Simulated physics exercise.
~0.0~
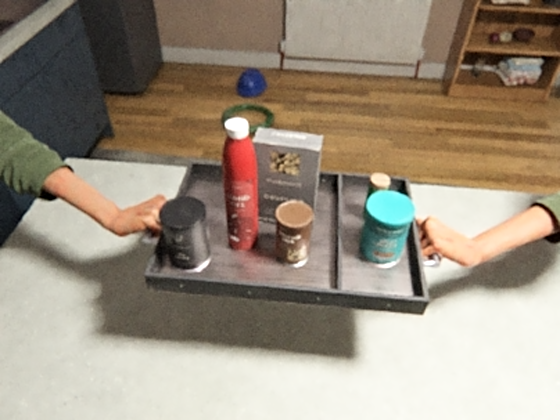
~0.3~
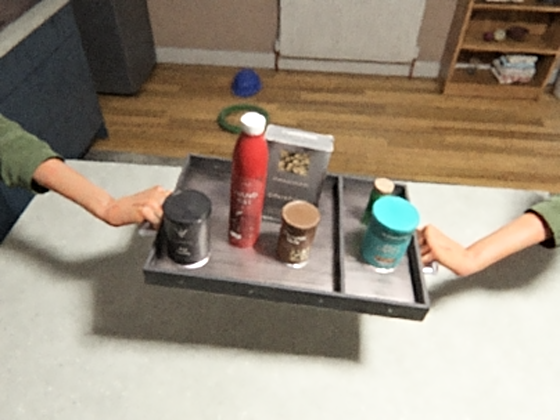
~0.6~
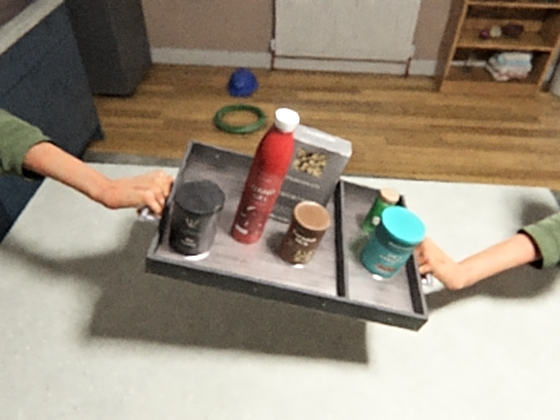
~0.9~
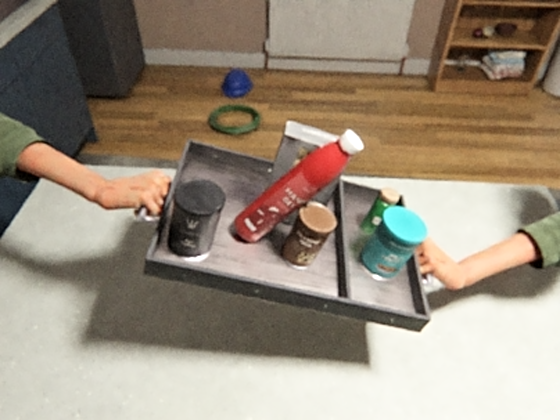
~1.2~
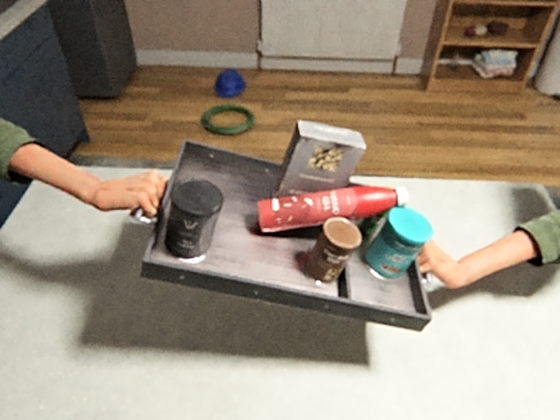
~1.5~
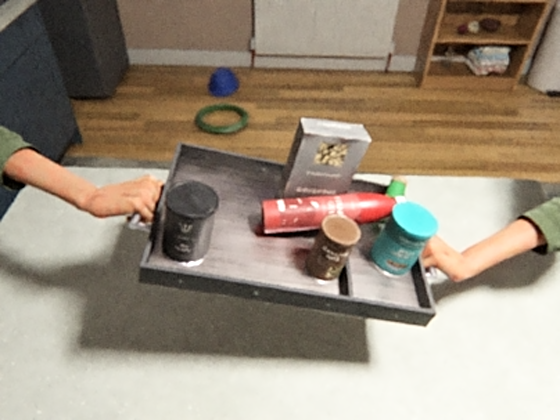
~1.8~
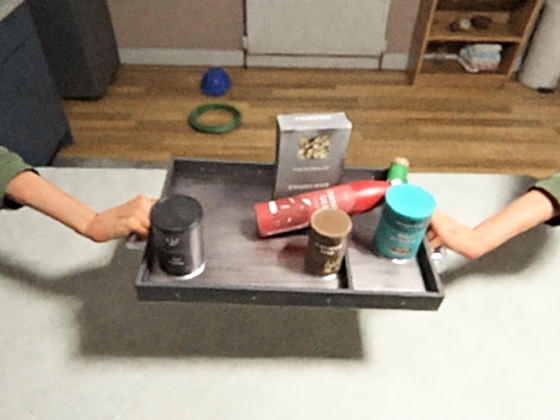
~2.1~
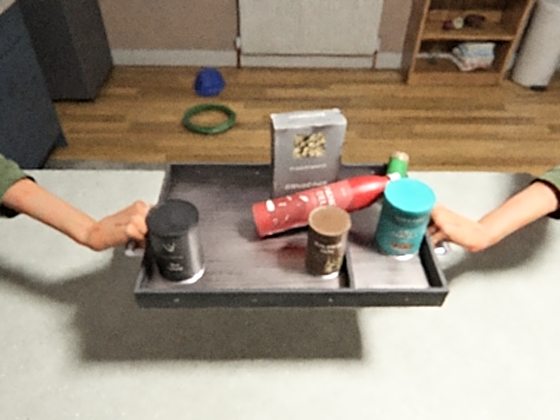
To begin with, two hands hold a dark tray level above a pale surface, carrying a red bottle, a grey packet, a green shaker and brown, black and turquoise tins, all upright. The hands then tilt the tray, its right edge dipping. The red bottle leans right and topples onto its side across the cross bar, while the brown tin and grey packet shift right. The green shaker tips over behind the turquoise tin as the hands level the tray. Finally, the bottle and shaker lie toppled on the tray, with the packet and all three tins standing.
